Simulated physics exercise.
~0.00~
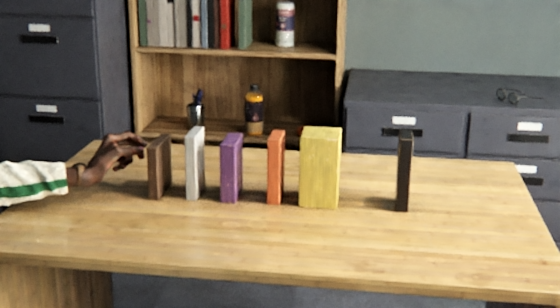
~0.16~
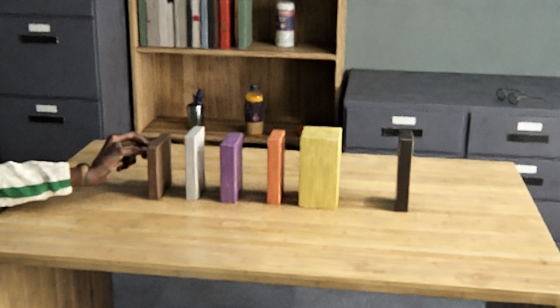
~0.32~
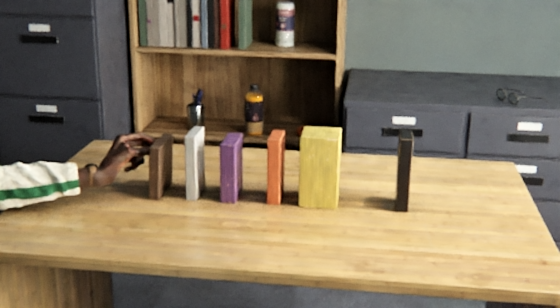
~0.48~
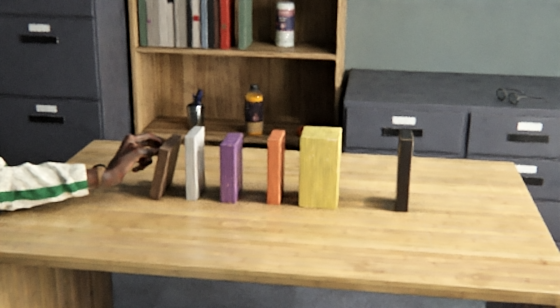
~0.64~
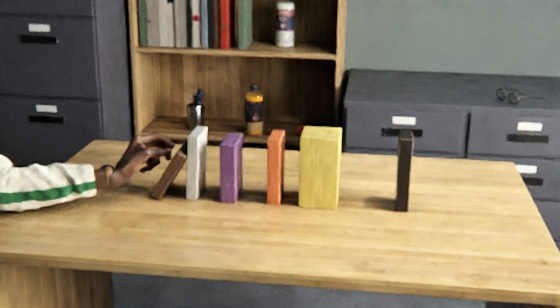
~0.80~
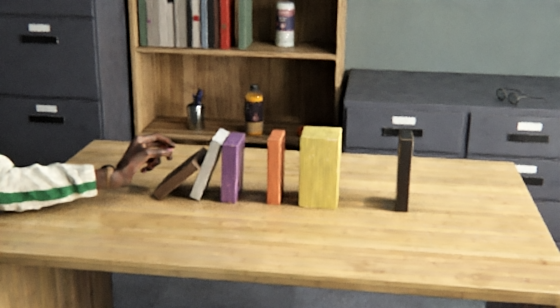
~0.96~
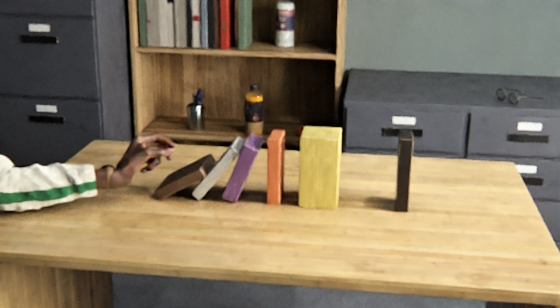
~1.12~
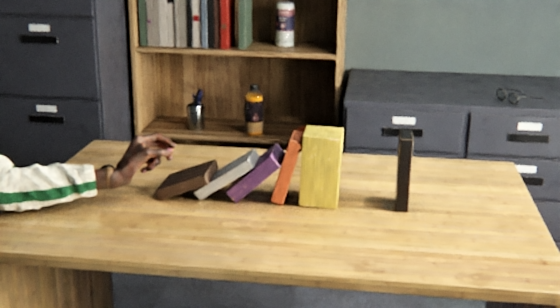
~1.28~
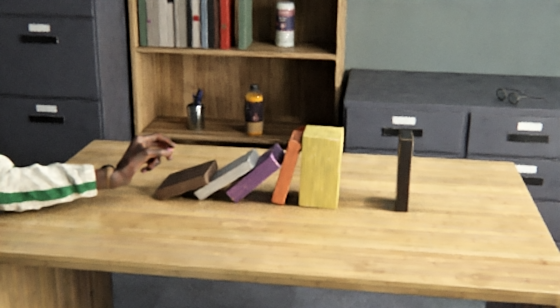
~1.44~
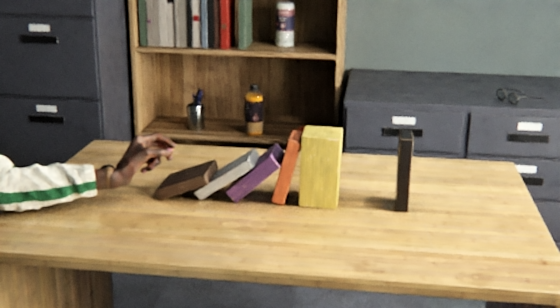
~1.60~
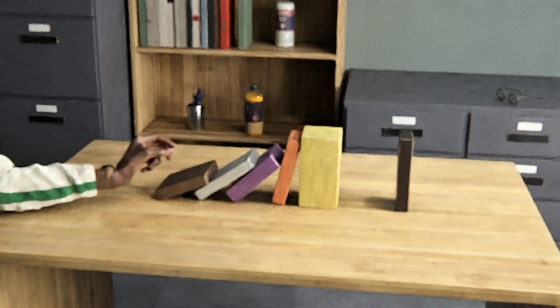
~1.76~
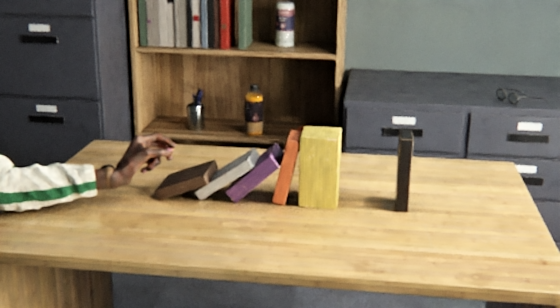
Hand tipping a brown block into white, purple and orange boards, which topple rightward and rest leaning against an upright yellow block.
